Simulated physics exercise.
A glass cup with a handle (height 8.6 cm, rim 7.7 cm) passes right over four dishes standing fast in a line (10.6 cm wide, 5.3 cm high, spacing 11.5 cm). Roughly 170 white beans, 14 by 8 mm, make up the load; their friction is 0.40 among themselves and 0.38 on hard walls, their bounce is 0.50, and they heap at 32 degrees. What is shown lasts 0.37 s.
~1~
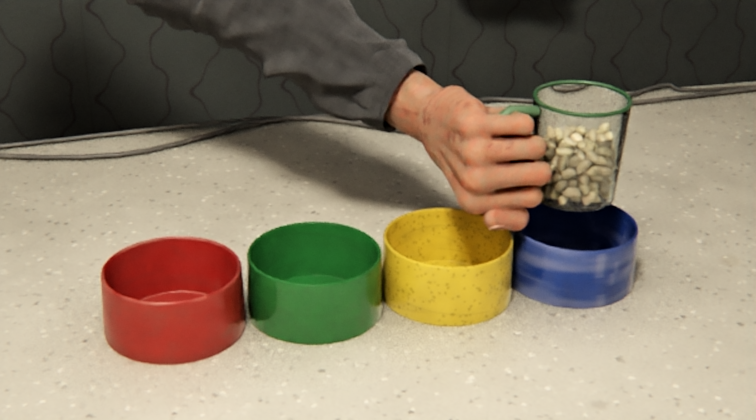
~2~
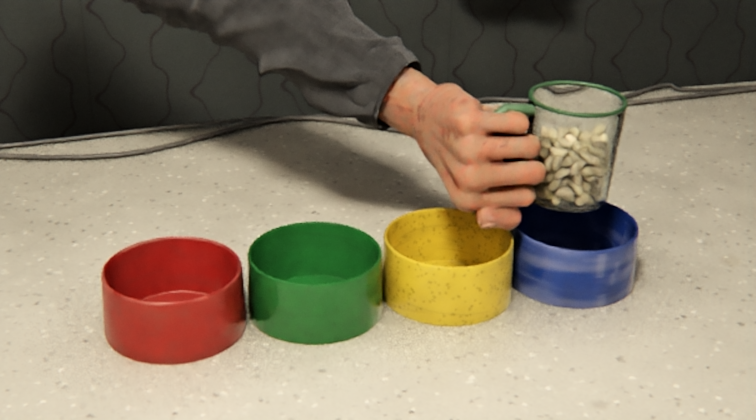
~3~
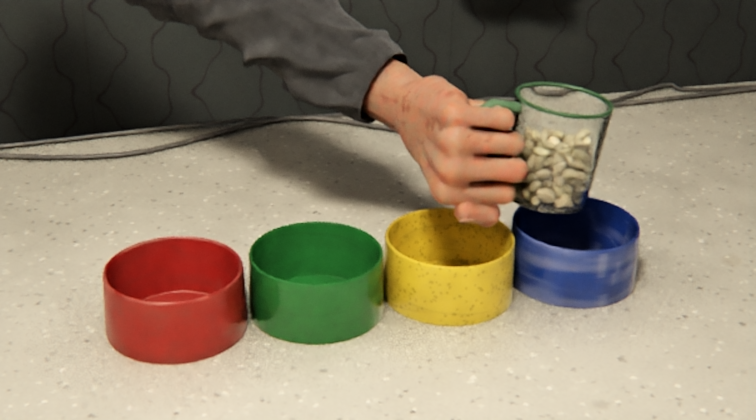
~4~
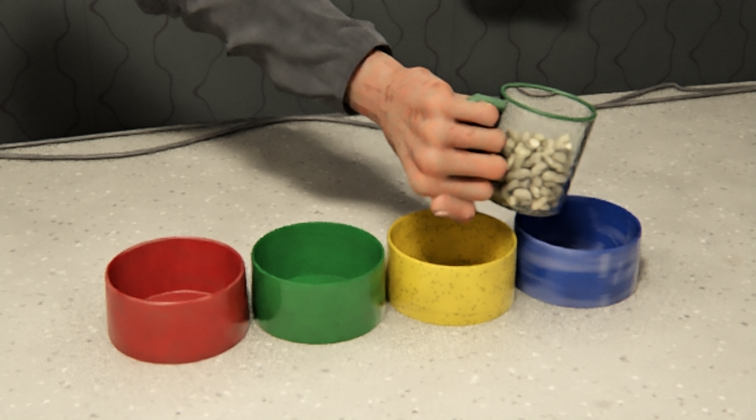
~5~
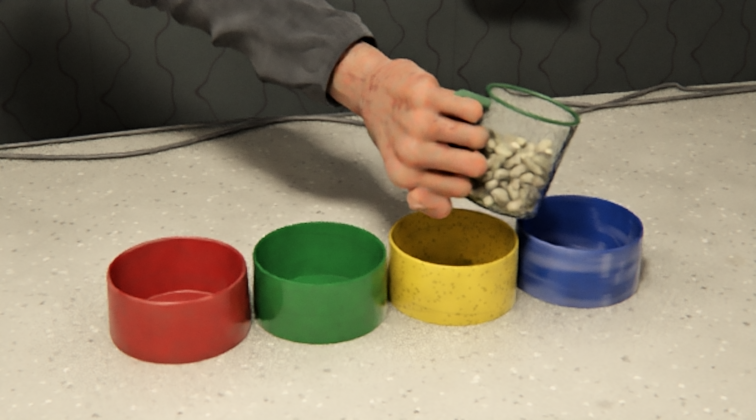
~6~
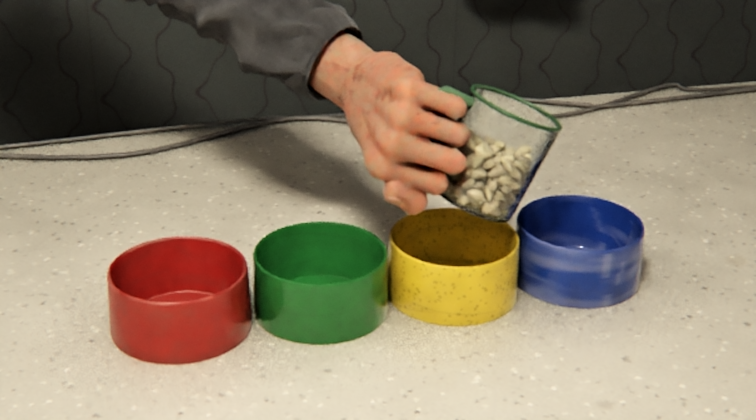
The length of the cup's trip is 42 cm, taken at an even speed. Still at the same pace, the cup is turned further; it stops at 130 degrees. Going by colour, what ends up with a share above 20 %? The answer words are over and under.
Red: Over. Blue: Under. Green: Under. Yellow: Under. Counter: Over.
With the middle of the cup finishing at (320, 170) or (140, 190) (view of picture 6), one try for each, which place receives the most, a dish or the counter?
Most goes to: Green; red.
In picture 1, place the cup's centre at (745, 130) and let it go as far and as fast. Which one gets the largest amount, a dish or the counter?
Green.
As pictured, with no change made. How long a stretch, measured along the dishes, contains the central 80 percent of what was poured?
I'd put it near 11 cm.
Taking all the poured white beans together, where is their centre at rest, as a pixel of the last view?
Once everything settles, the centre is around (152, 318).
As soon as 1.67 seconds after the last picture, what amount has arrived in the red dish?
By that moment it's near 65 percent.
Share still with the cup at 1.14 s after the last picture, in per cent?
95 %.
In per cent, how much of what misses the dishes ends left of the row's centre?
Around 100 per cent of it.
Then, 0.68 s after the last picture, tilt 73 degrees; cup holds 100 %.
Then, 1.14 s after the last picture, tilt 107 degrees; cup holds 95 %, red 5 %.
Then, 1.67 s after the last picture, tilt 130 degrees; cup holds 0 %, red 65 %.
In the end, red 65 %, blue 0 %, green 0 %, yellow 0 %, counter 35 %.
